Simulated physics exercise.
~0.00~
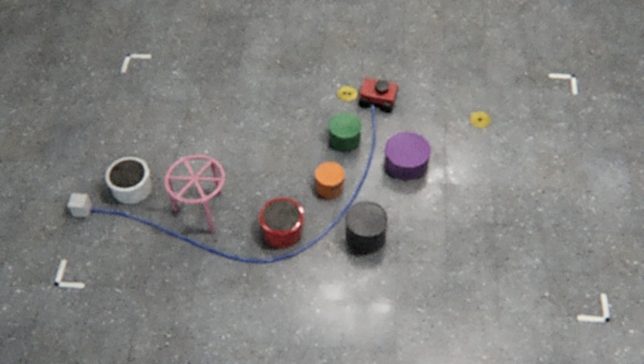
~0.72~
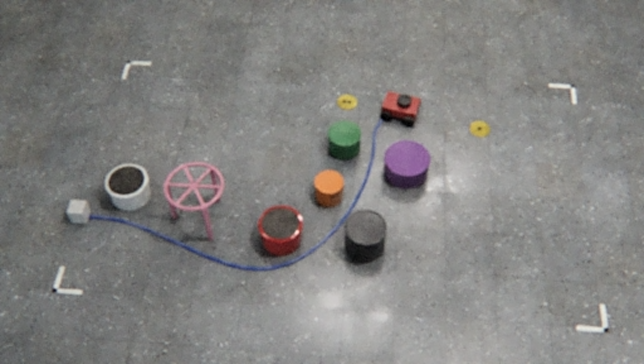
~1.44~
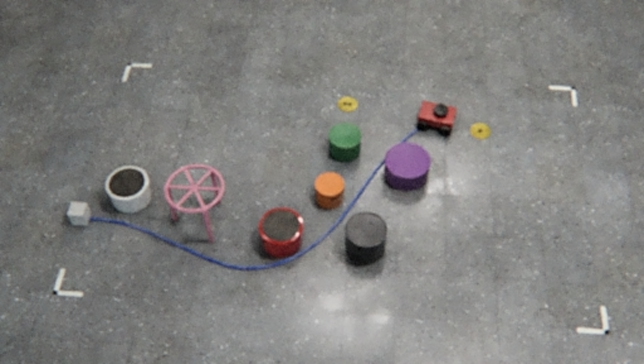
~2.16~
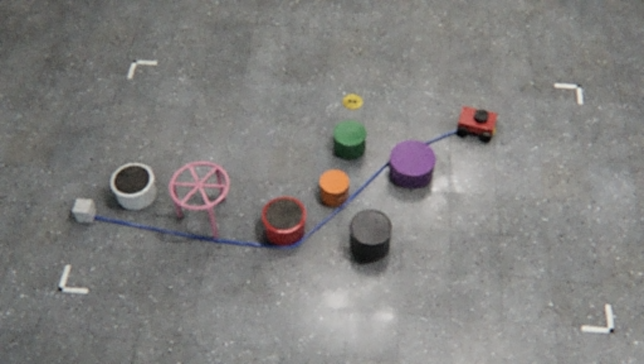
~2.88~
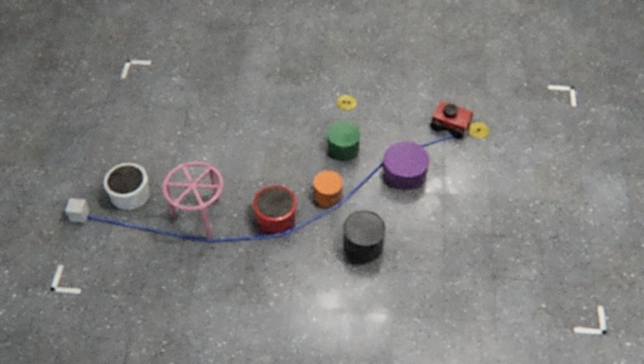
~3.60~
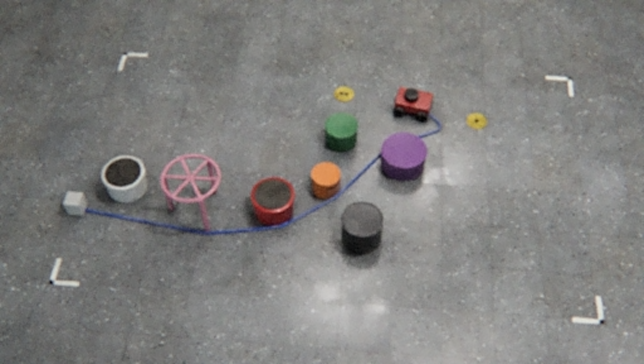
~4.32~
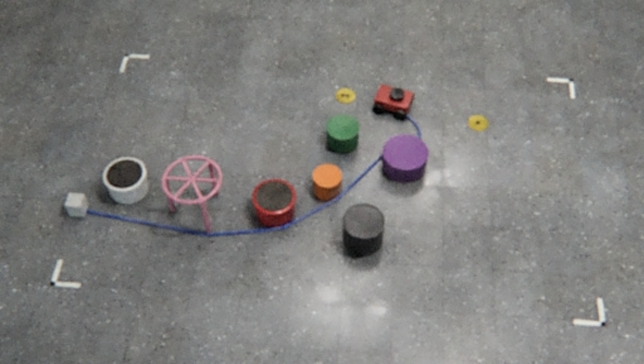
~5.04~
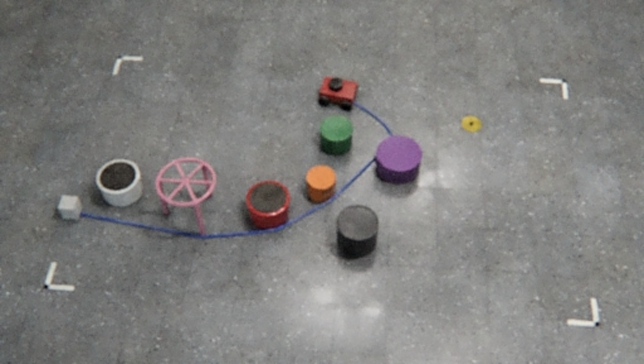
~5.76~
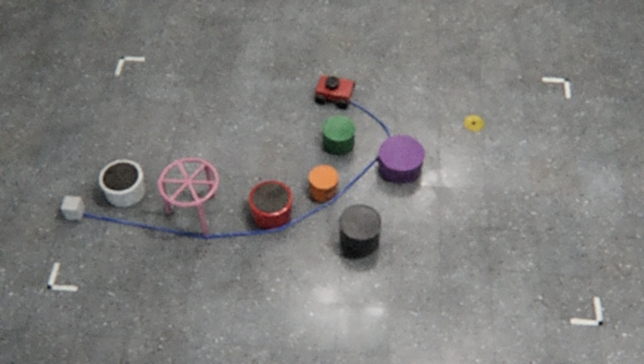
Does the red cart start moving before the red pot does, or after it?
The cart starts moving before the red pot. It is already heading right while the pot stays still, and the pot shifts only later as the lead straightens.
